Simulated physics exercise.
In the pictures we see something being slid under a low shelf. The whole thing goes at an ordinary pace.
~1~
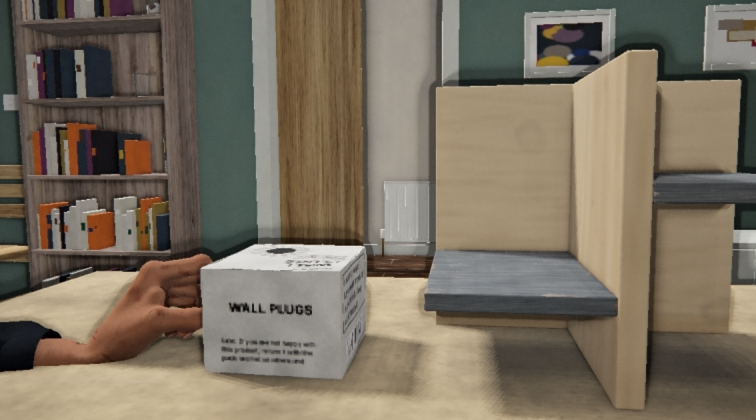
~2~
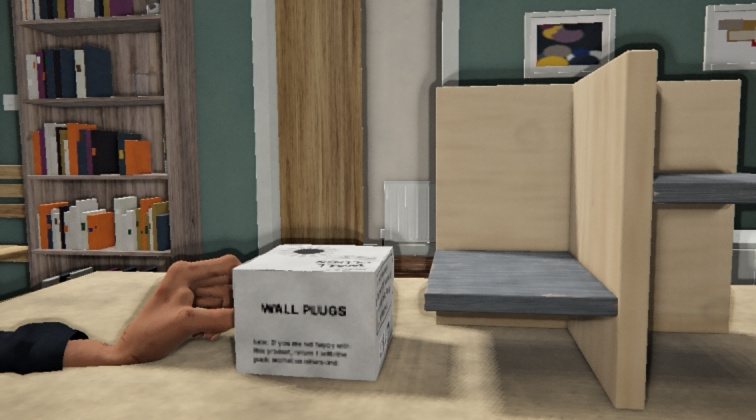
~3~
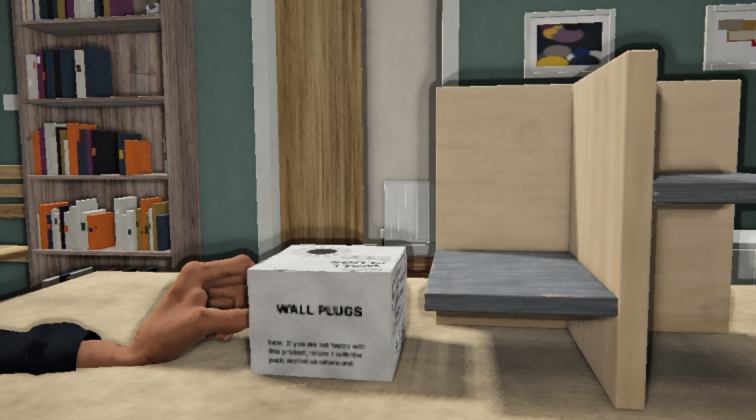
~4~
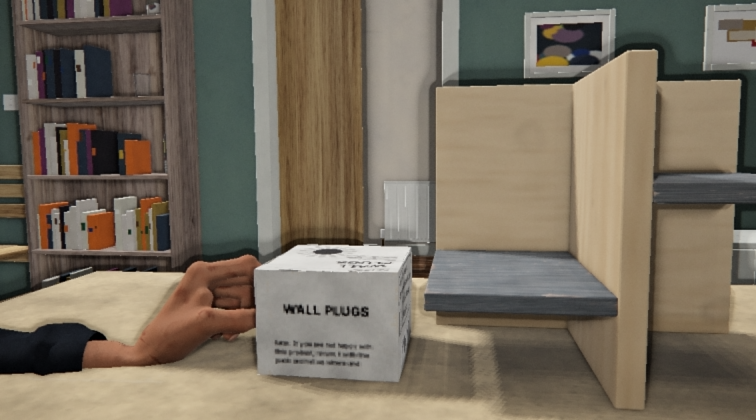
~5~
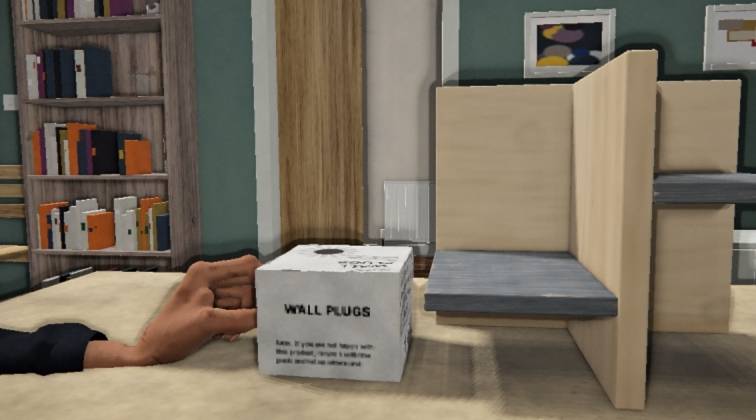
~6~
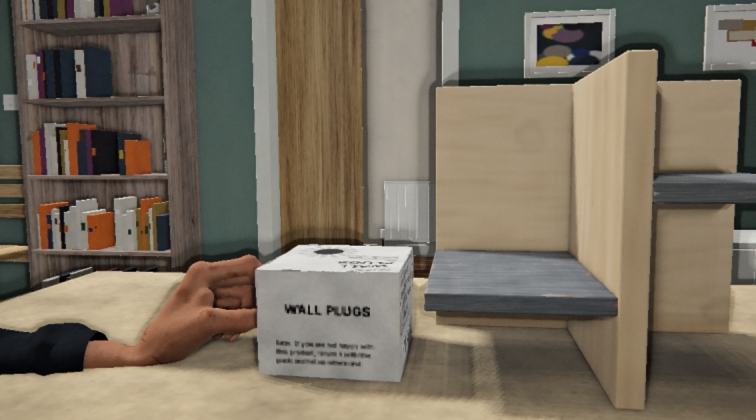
A hand slides a white box of wall plugs right toward a low grey shelf.
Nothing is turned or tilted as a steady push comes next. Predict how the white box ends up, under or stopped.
It is blocked.
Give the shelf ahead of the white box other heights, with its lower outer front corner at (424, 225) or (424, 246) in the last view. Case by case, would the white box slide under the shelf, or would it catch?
One after another: It passes underneath; passes underneath.
Then, 0.22 s later than the last frame, white box sliding up to the opening near (357, 306).
When it is over, the white box catches on the edge, near (365, 306).
